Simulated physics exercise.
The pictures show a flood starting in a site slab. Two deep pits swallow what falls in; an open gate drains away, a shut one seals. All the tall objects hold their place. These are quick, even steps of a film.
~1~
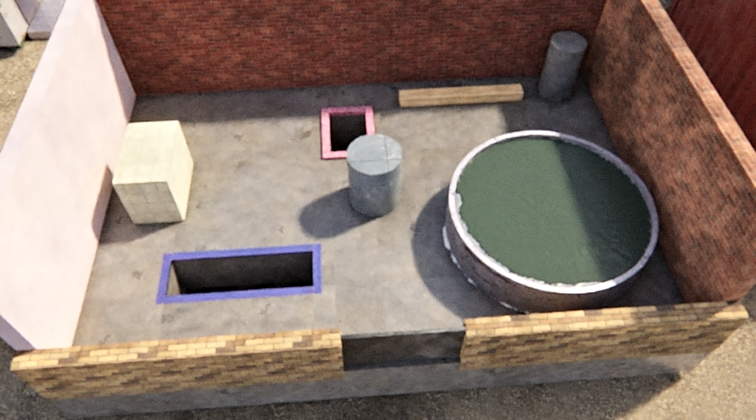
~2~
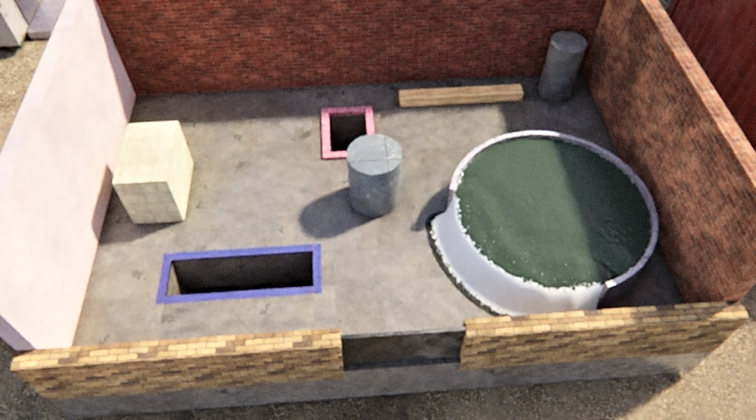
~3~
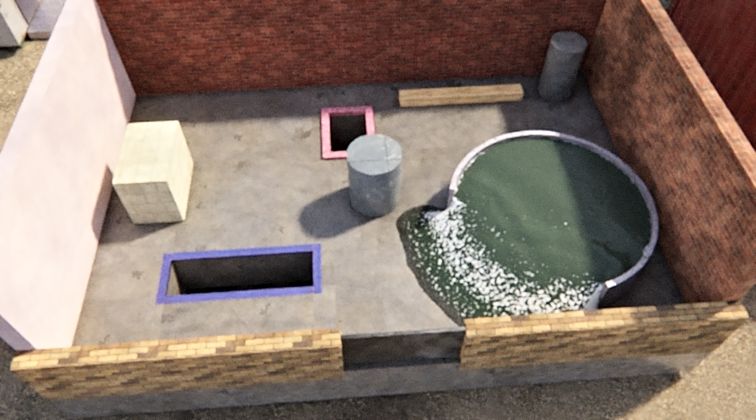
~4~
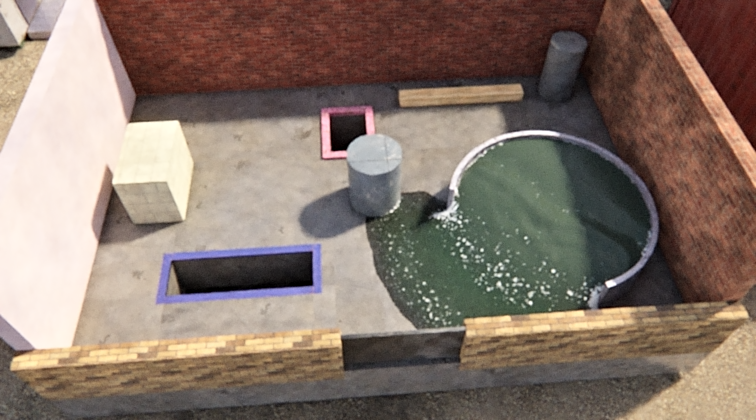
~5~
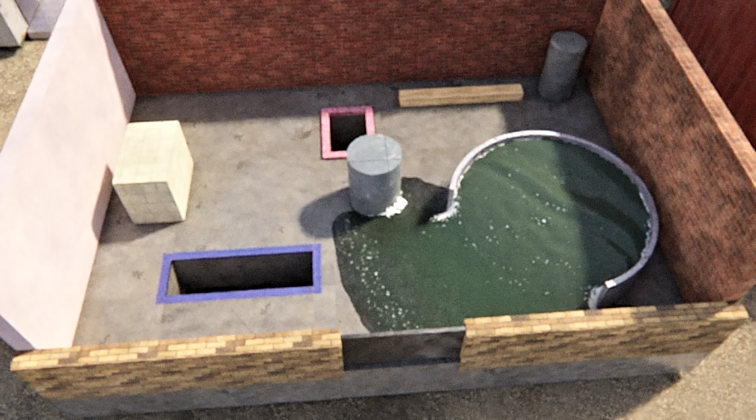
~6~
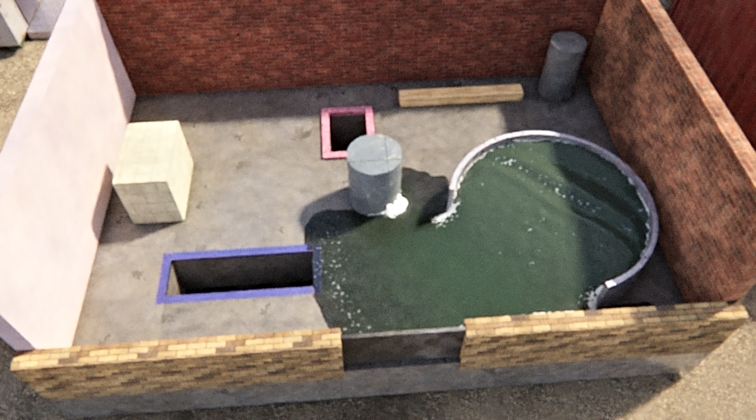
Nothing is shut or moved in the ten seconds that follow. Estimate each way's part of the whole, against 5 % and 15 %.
In the end: The gate takes not even 5 %; the blue pit takes above 15 %; the pink pit takes not even 5 %.
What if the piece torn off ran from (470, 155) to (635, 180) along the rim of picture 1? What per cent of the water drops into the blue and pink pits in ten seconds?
Parts in a hundred: Blue 8, pink 20.
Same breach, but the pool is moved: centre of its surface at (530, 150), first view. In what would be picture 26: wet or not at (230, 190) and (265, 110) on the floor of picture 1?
In that order: Flooded, not flooded.
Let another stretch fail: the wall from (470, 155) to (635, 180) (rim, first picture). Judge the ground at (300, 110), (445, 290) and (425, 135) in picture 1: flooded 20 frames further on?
As listed: Awash, clear, wet.
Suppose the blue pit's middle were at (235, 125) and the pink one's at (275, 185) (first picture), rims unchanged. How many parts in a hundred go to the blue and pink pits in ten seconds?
In per cent: Blue 20, pink 6.
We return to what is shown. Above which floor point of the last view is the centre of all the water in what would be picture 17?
Roughly at (459, 271).
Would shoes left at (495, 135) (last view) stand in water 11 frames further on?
At that place: Not flooded.
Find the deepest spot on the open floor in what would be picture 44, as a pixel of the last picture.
Around (135, 105).
A moment on, water covers 30 % of the floor; the gate 0 %, the blue pit 1 %, the pink pit 0 %.
Next, water covers 40 % of the floor; the gate 0 %, the blue pit 6 %, the pink pit 0 %.
Then, water covers 55 % of the floor; the gate 0 %, the blue pit 17 %, the pink pit 0 %.
Later, water covers 75 % of the floor; the gate 0 %, the blue pit 29 %, the pink pit 0 %.
In the end, water covers 95 % of the floor; the gate 0 %, the blue pit 41 %, the pink pit 0 %.
